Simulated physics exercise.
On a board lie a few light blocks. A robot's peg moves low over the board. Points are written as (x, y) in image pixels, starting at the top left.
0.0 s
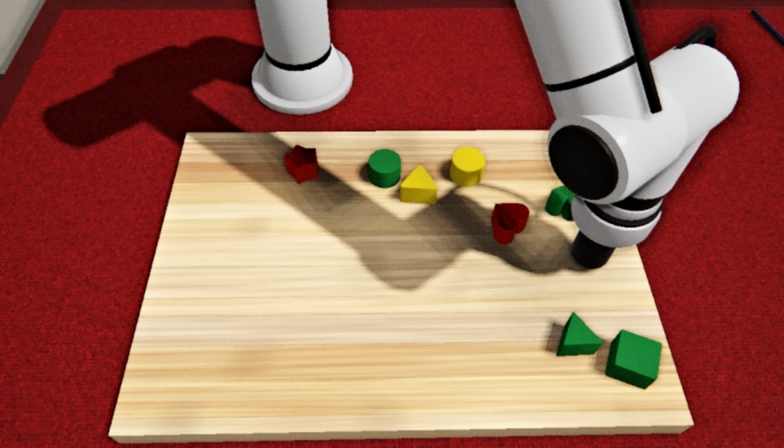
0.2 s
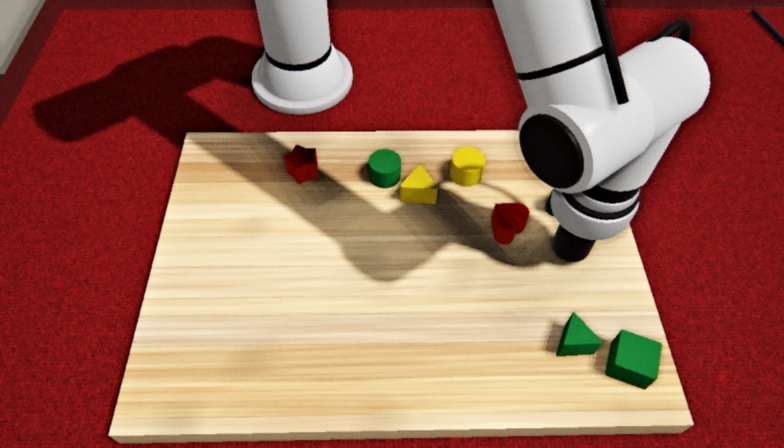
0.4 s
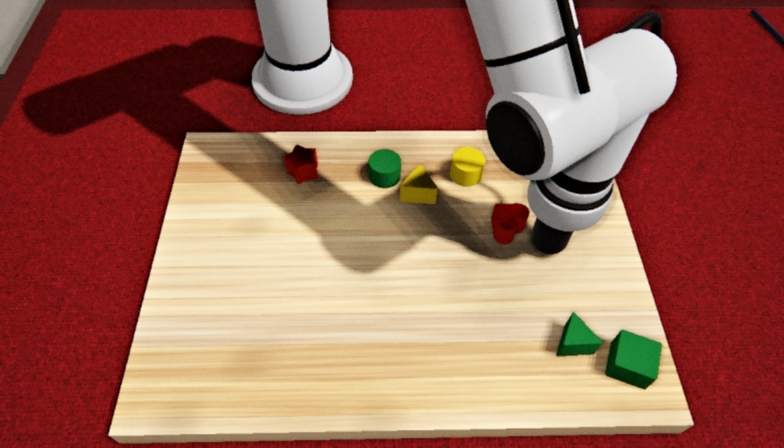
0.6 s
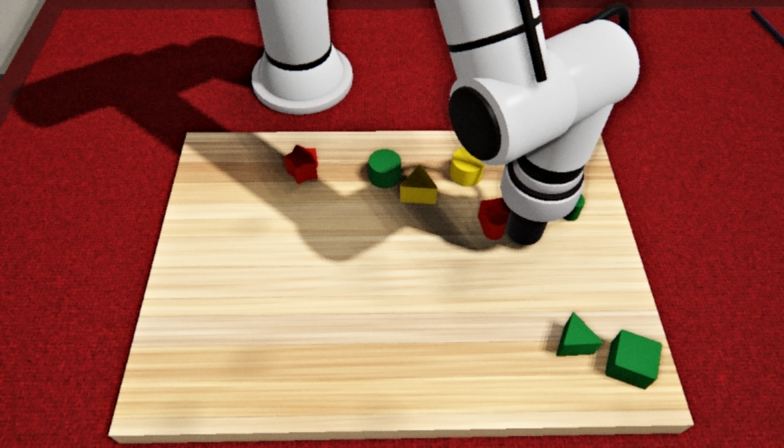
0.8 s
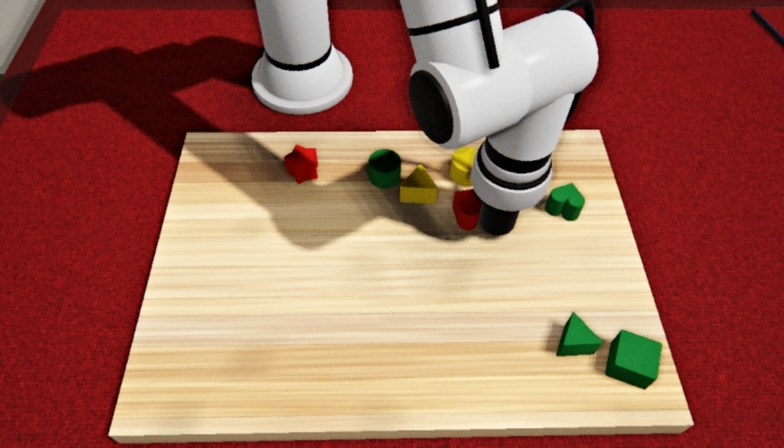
At first, a robot arm holds its dark peg low near the right side of a wooden board scattered with red, green and yellow blocks. The peg glides left without touching anything, then meets the red heart block and pushes it a short way left and slightly back, toward the yellow blocks.
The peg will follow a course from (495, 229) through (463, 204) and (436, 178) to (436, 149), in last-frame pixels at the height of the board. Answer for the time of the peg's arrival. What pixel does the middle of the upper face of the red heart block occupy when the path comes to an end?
I'd guess (405, 150).
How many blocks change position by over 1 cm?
Moved: 3 or more.
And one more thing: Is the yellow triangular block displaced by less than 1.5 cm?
The answer is no.
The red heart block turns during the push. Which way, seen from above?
From above, it looks like the red heart block goes counterclockwise.
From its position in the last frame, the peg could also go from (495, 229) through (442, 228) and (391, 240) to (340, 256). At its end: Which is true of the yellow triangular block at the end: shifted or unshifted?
Moved away.
What follows on the original path. One third of the way, peg (464, 197); yellow triangular block (413, 178), turned 15° clockwise; red heart block (439, 176).
Two thirds of the way, peg (436, 171); green round block (375, 158); yellow triangular block (397, 177); yellow round block (466, 150); red heart block (409, 156), turned 20° anticlockwise.
At the end, peg (436, 142); green round block (373, 157); yellow triangular block (396, 177); yellow round block (468, 148); red heart block (405, 150), turned 40° anticlockwise.
